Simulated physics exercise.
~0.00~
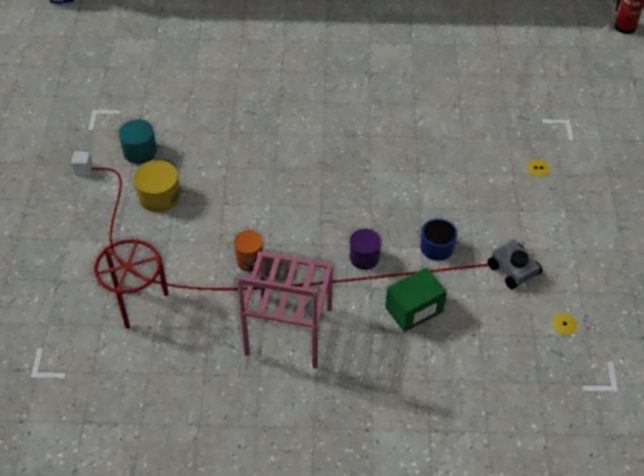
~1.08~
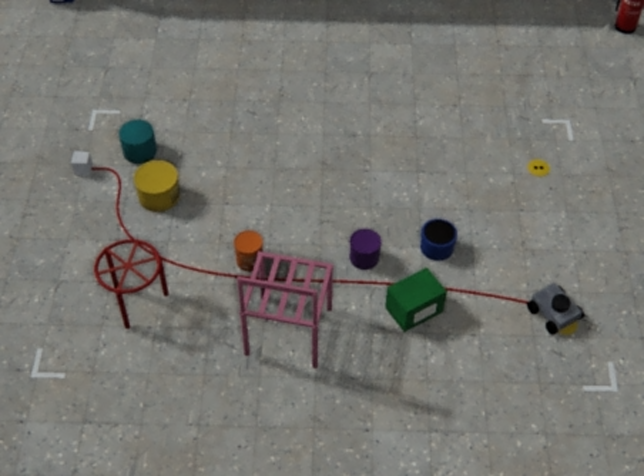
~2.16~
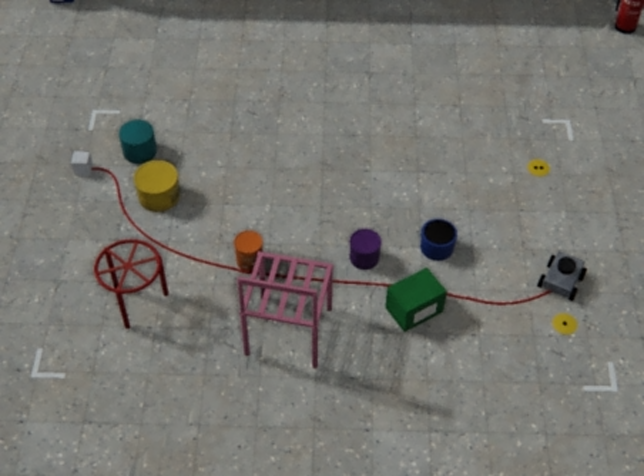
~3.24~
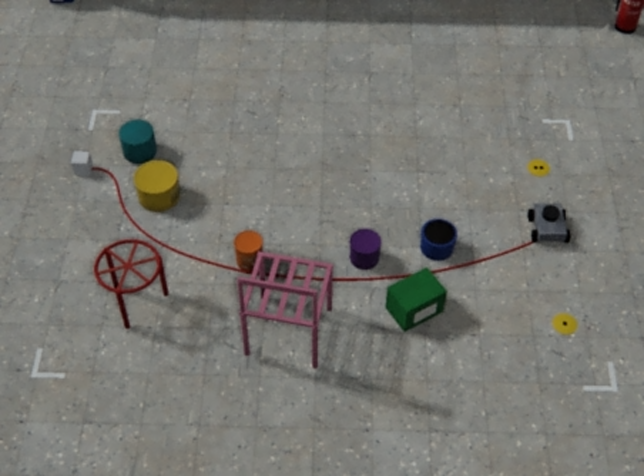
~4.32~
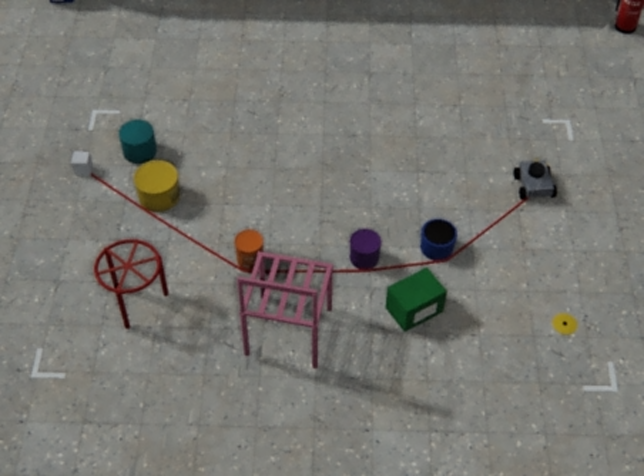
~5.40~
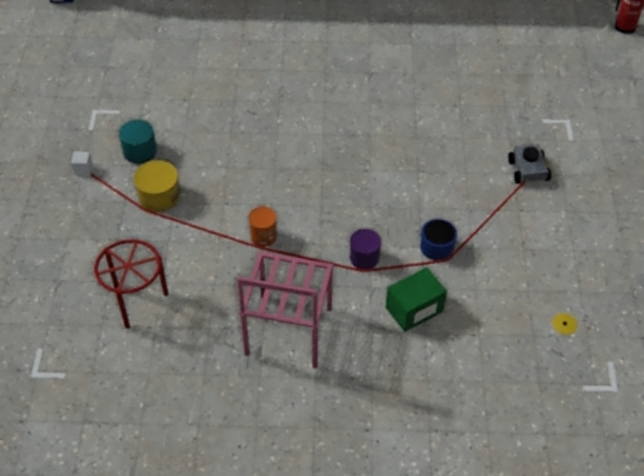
The clip shows a small grey cart towing a red lead across a tiled floor among bins, a stool and a chair, heading down to the right, then up until the lead pulls tight and the orange bin shifts slightly up and right, with the cart ending at upper right.
